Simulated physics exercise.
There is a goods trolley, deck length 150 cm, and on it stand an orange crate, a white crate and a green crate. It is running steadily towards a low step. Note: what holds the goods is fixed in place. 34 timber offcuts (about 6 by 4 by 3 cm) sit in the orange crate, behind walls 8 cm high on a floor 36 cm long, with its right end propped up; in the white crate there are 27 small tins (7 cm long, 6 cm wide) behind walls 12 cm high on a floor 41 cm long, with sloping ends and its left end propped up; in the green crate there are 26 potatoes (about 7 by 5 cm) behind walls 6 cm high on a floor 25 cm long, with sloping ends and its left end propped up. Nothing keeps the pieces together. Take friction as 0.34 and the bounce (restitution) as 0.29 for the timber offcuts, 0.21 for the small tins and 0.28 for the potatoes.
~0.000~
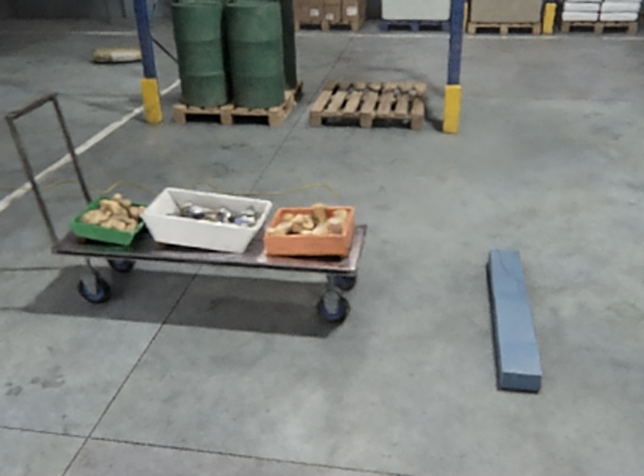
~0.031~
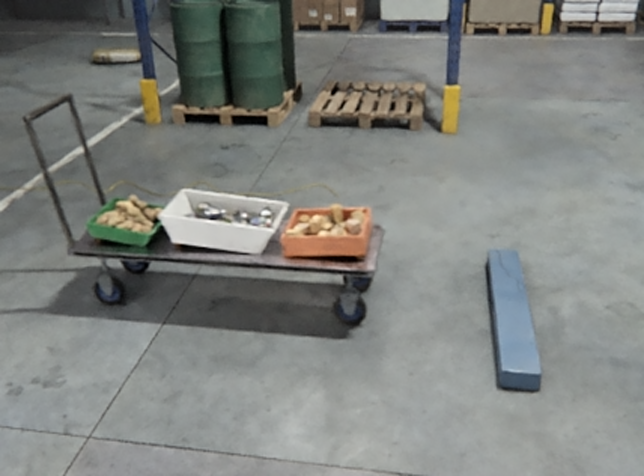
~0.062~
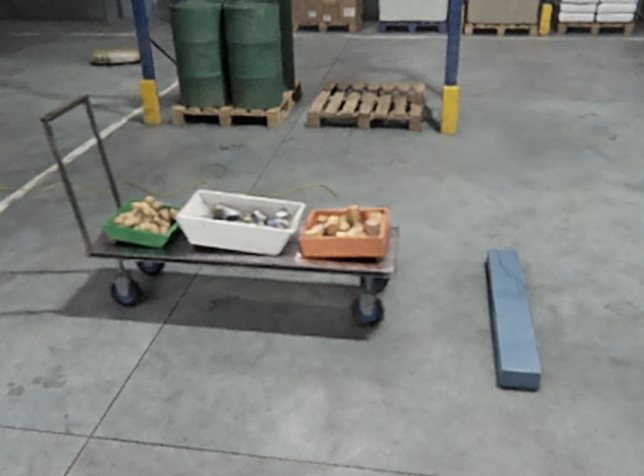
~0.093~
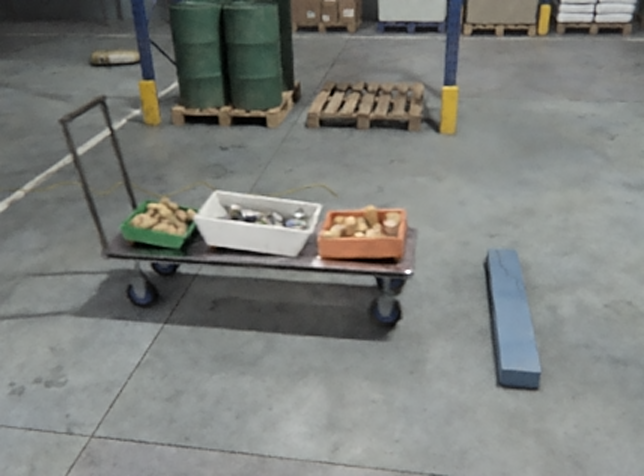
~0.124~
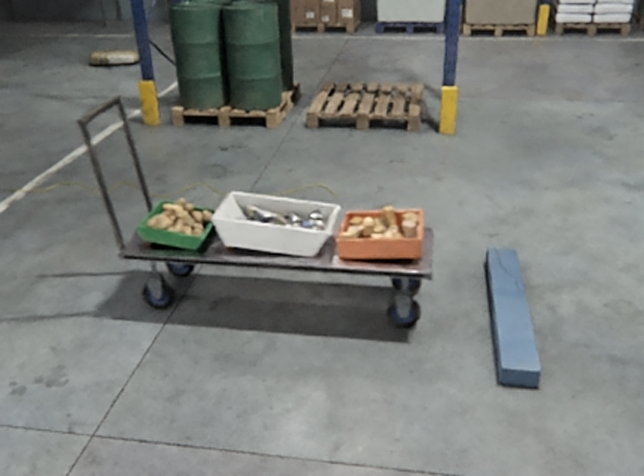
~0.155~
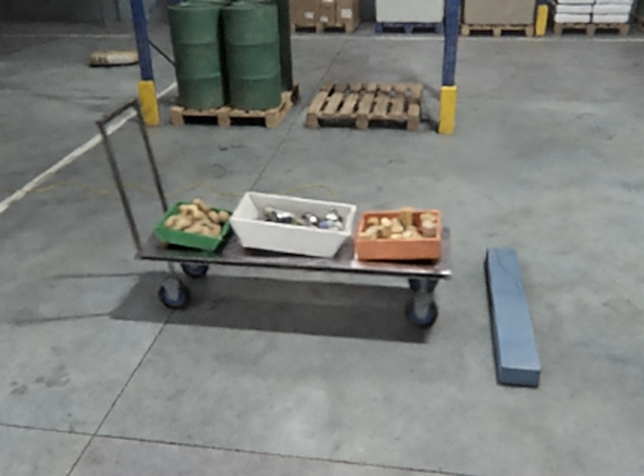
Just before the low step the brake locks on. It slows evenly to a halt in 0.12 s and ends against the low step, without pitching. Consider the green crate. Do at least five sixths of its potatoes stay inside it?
No, more than a sixth get out.
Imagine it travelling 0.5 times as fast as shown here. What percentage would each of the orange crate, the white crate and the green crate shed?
Then the orange crate sheds 0 per cent, the white crate 0 per cent, and the green crate 0 per cent.
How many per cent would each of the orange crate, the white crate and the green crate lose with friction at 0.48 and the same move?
Orange crate 0, white crate 0, green crate 20 per cent.
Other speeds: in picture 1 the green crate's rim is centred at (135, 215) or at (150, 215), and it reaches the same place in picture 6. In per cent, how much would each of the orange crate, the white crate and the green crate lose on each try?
Per cent lost, first try then second - orange crate: 0, 0; white crate: 0, 0; green crate: 30, 0.
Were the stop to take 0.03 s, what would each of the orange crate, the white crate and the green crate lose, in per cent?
You'd end up with orange crate at 10 %, white crate at 30 % and green crate at 50 %.
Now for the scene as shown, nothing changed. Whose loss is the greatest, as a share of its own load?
The green crate.
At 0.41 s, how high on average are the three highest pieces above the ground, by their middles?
About 56 cm up.
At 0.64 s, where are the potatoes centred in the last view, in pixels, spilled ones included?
I'd put the middle close to (273, 231).
After 0.19 s, braking starts.
After 0.29 s, orange crate 33 in, 1 out, white crate 27 in, 0 out and green crate 25 in, 1 out.
After 0.41 s, orange crate 32 in, 2 out, white crate 26 in, 1 out and green crate 19 in, 7 out.
After 0.64 s, orange crate 32 in, 2 out, white crate 23 in, 4 out and green crate 16 in, 10 out.
Outcome (at 1.14 s), orange crate 32 in, 2 out, white crate 23 in, 4 out and green crate 15 in, 11 out. Asked share, 11 of 26, 42 per cent.
